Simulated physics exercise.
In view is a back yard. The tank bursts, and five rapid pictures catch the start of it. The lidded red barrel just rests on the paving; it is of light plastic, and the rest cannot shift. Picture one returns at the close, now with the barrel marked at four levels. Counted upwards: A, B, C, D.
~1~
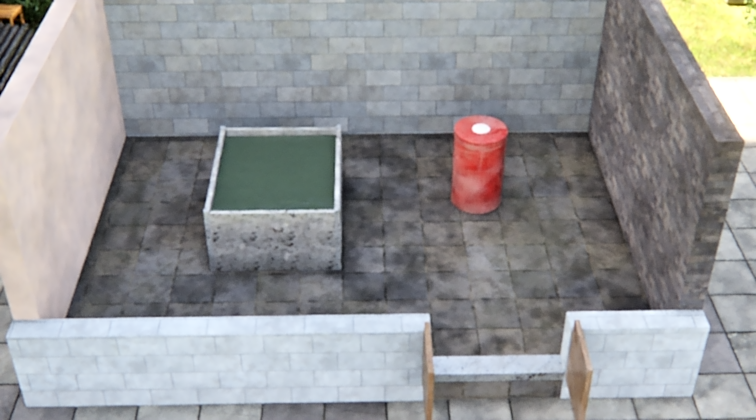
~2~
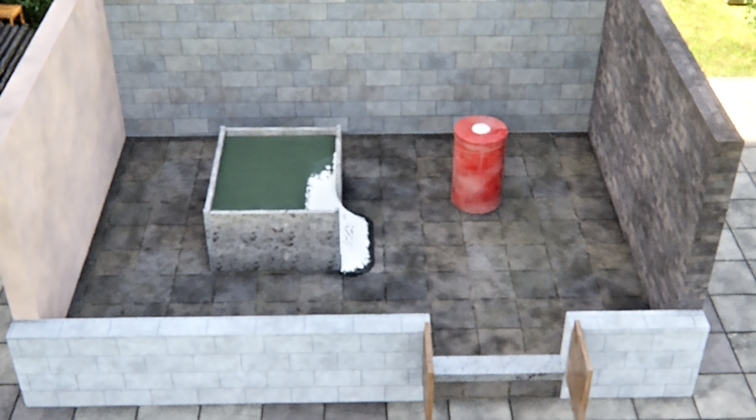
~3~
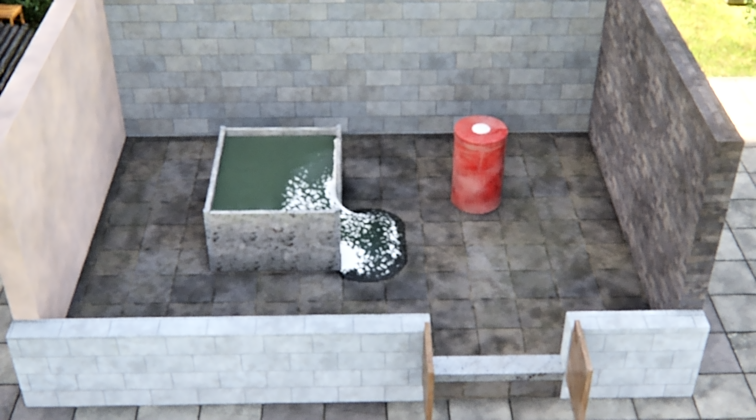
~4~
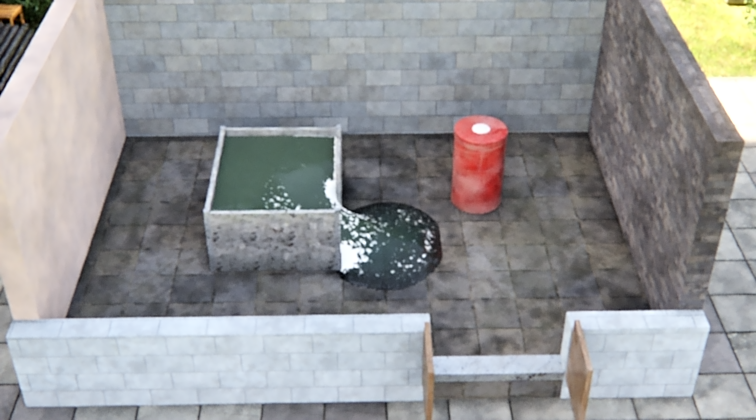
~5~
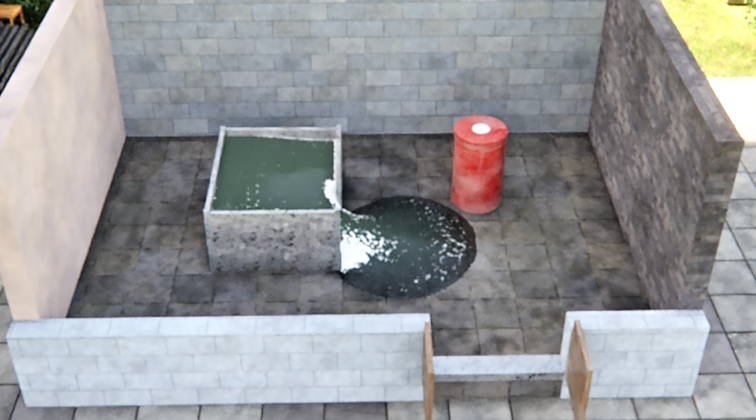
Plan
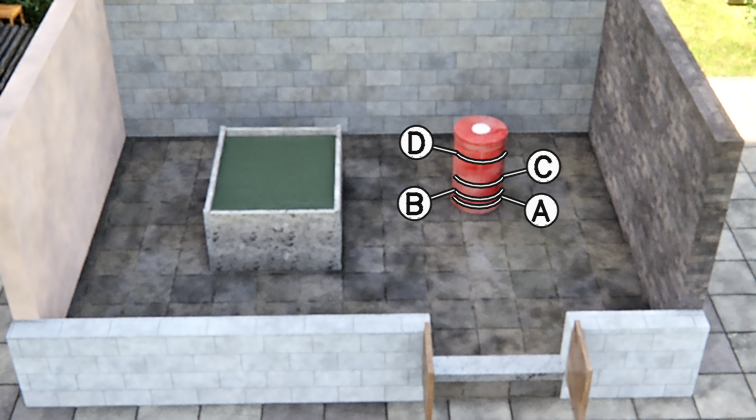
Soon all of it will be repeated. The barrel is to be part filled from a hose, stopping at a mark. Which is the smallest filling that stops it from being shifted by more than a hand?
B.
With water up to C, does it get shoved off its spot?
No, that is safe.
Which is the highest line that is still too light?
Here it is line A.
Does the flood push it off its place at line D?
No, that is safe.
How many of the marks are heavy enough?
Three of them.
On the marked copy, A at (479, 206); B at (480, 199); C at (481, 186); D at (482, 162); from the bottom up A, B, C, D.
If A is chosen, it is pushed about half its own width away.
If B is chosen, it does not move.
If C is chosen, it does not move.
If D is chosen, it does not move.
